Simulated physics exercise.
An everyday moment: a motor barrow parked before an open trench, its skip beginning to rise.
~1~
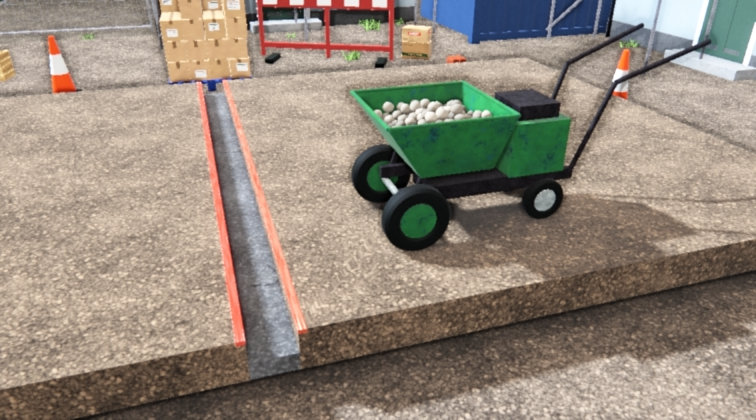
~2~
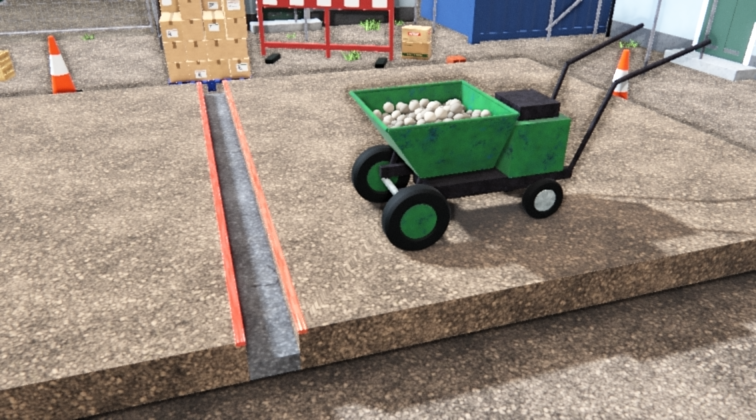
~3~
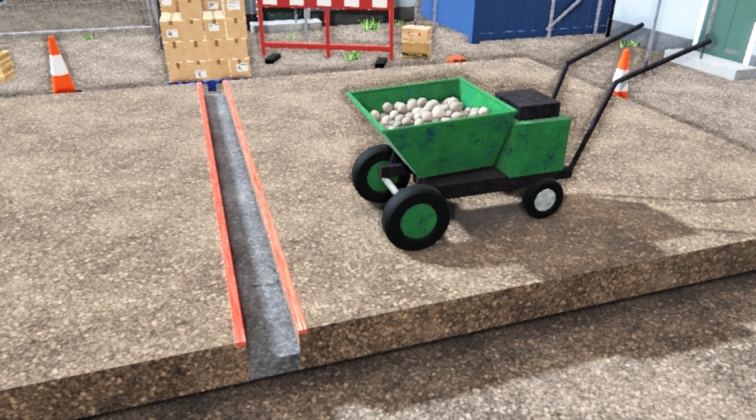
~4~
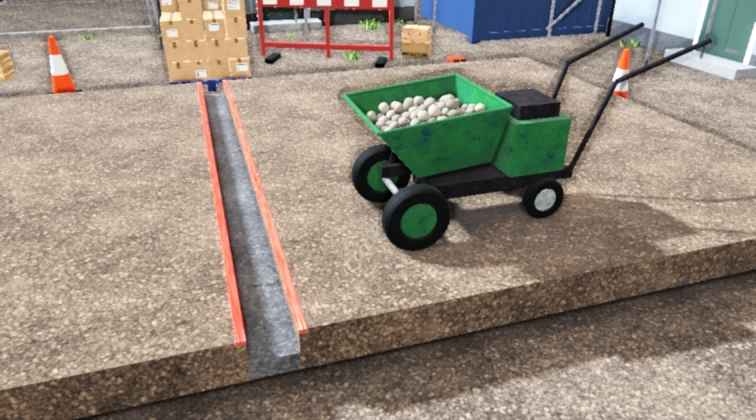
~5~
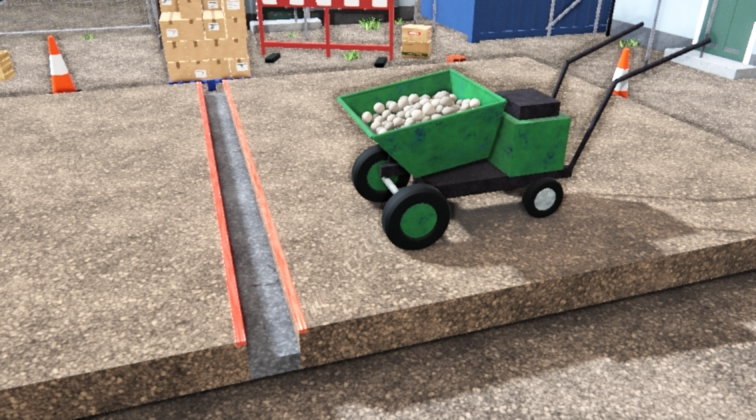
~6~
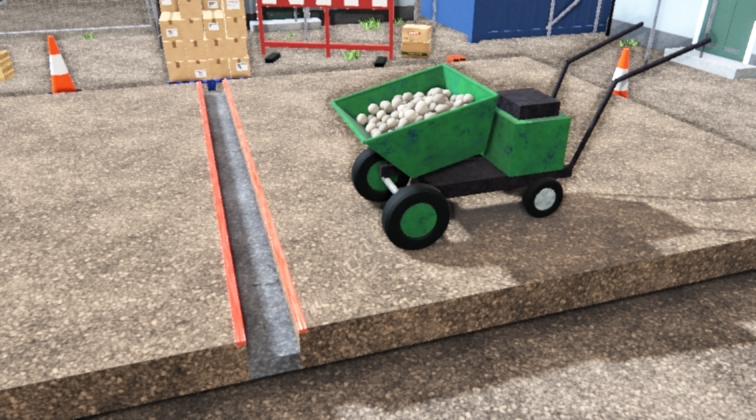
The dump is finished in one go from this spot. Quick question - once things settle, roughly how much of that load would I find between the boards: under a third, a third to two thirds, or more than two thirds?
The trench gets at least one third but no more than two thirds of the load.
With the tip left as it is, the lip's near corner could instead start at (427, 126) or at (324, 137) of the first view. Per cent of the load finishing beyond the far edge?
About 0 %, then 50 %.
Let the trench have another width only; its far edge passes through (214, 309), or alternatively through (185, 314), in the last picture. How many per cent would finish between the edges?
I'd say some 60 in a hundred, followed by 60 in a hundred.
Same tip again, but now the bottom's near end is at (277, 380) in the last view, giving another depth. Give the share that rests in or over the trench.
It works out to some 60 per cent.
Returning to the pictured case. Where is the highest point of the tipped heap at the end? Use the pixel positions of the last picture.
Around (285, 217).
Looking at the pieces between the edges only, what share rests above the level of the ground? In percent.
I'd put it near 20 in a hundred.
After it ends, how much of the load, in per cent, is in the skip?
It ends up near 10 per cent.
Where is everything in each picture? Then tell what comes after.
In the first frame, lip of the skip (389, 130), level; top of the load (434, 122), river pebbles; first edge of the trench (292, 295); far edge (234, 305), the trench under half as wide as the skip, and about half as deep as wide.
In the second frame, lip of the skip (388, 130), level; top of the load (433, 122).
In the third frame, lip of the skip (385, 132), tipped barely; top of the load (438, 113).
In the fourth frame, lip of the skip (380, 134), tipped barely; top of the load (435, 111).
In the fifth frame, lip of the skip (373, 138), tipped a little; top of the load (441, 111).
In the sixth frame, lip of the skip (365, 142), tipped a little; top of the load (441, 112); first edge of the trench (292, 294); far edge (235, 305).
Just after the last frame, skip tipped steeply; every one in the skip.
A moment on, skip tipped steeply; almost all in the skip; about a tenth short of the trench; just a few in or heaped over the trench; just a few falling.
Further on, skip tipped right over; roughly half in the skip; roughly a quarter short of the trench; roughly a third in or heaped over the trench; just a few beyond it; just a few falling.
When it is over, skip tipped right over; about a tenth in the skip; roughly a third short of the trench; roughly half in or heaped over the trench; just a few beyond it.
